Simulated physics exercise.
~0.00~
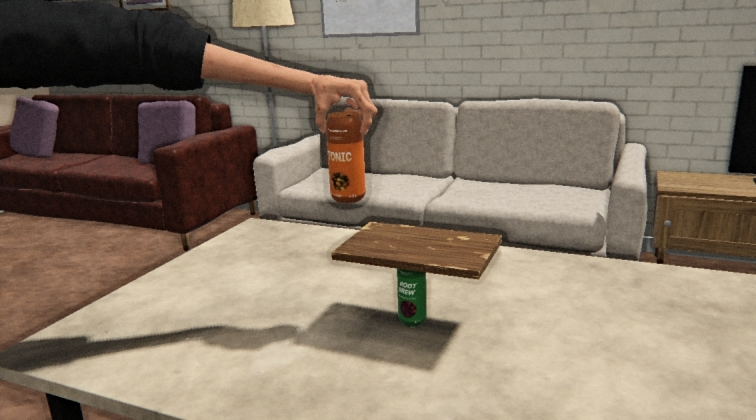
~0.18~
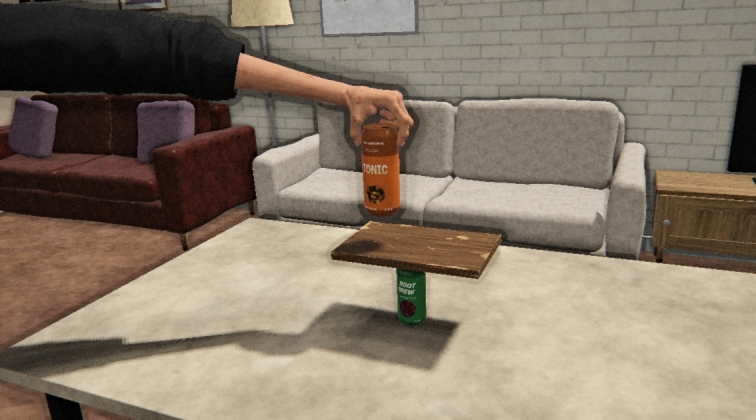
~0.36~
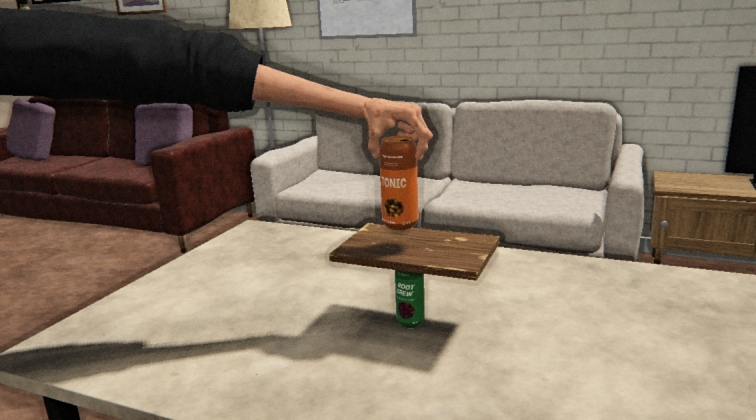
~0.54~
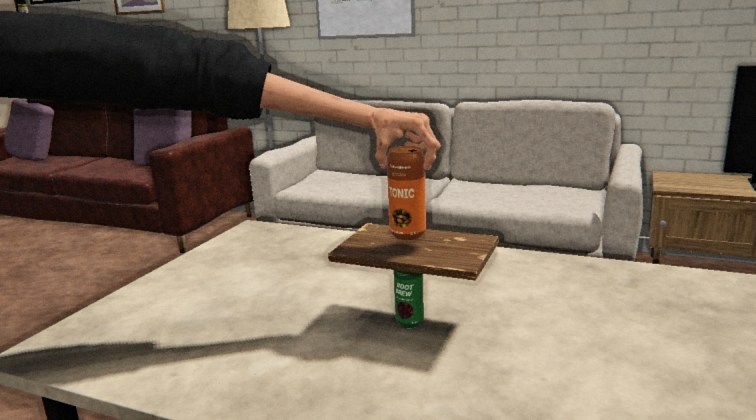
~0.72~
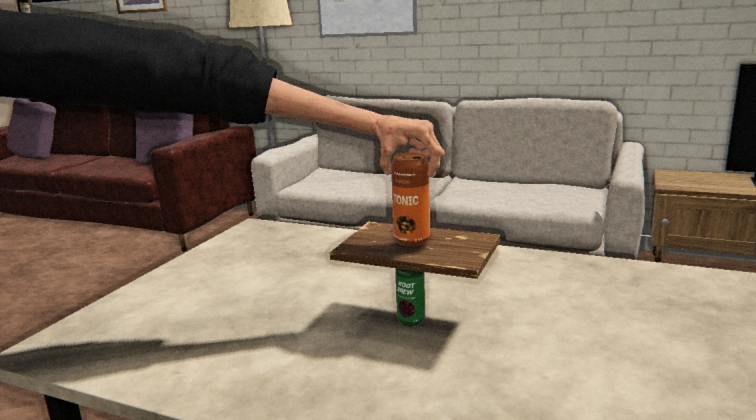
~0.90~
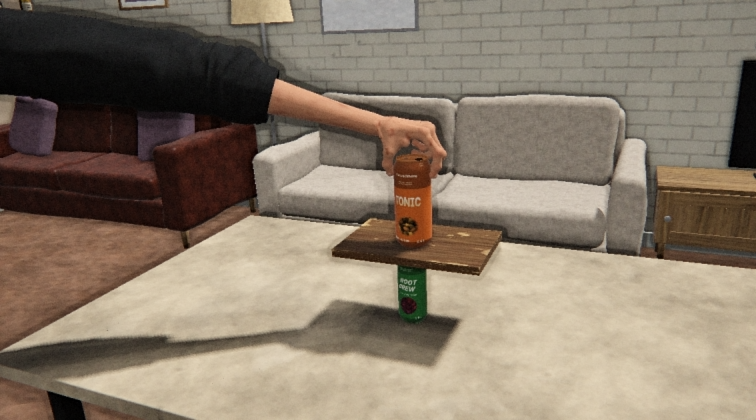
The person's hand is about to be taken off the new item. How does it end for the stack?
My guess is the stack will be secure.
After 1.20 s, no change.
After 1.60 s, orange can resting near (413, 202).
In the end (2.0 s), all 3 unmoved. At the end, from the last picture's camera, orange can near (413, 202). The stack holds.
